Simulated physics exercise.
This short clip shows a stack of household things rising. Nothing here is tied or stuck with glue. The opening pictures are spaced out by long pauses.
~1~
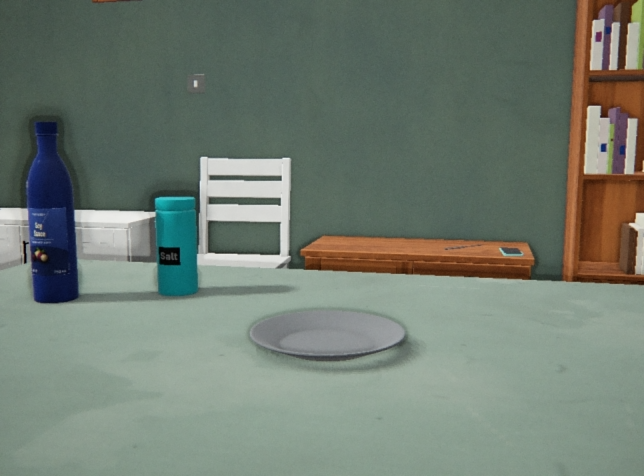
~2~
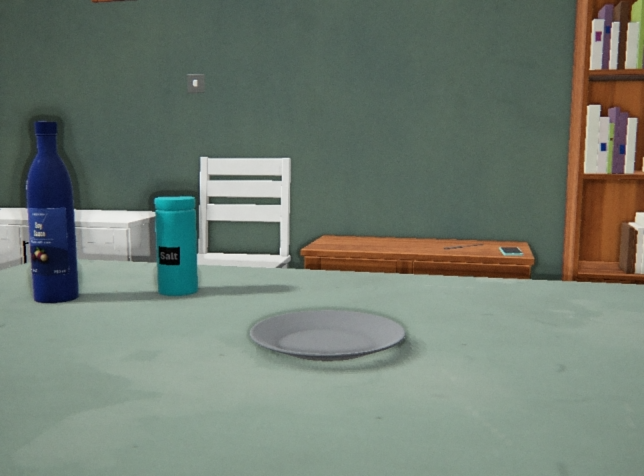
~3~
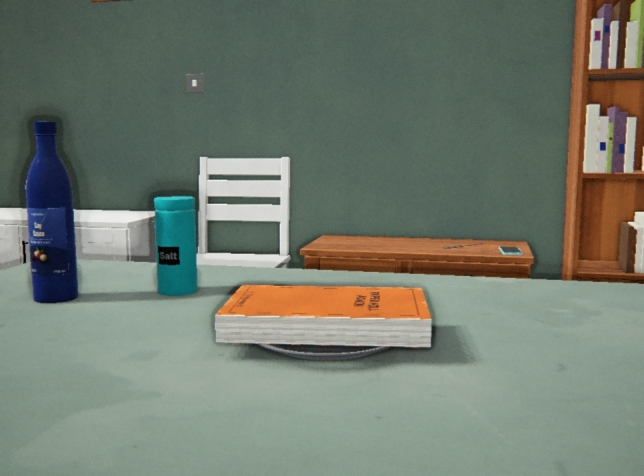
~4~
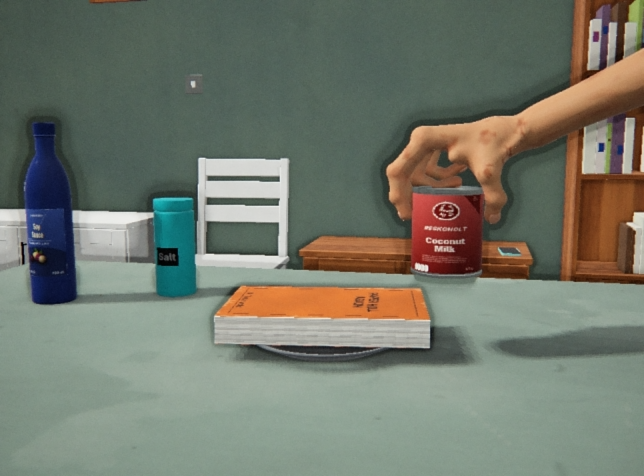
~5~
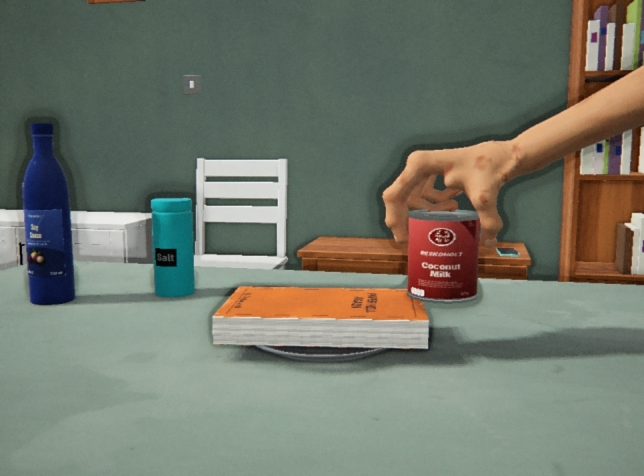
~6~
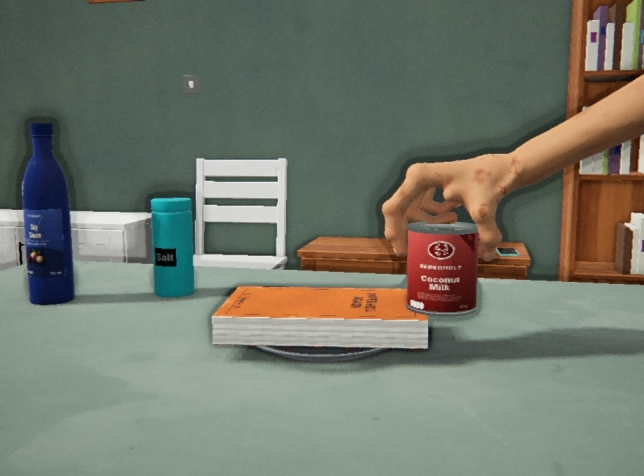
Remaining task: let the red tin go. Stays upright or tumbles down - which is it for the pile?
The pile tumbles down.
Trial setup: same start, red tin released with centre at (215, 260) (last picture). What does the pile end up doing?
The pile tumbles.
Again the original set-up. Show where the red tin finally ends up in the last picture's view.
Around (528, 320).
Then, 0.30 s after the last picture, red tin now fallen.
Then, 0.50 s after the last picture, nothing new.
Then, 2.00 s after the last picture, red tin resting near (528, 320).
At rest, fallen, red tin; the other 4 in place. Seen from the same camera at the end, red tin near (528, 320). The pile gives way.
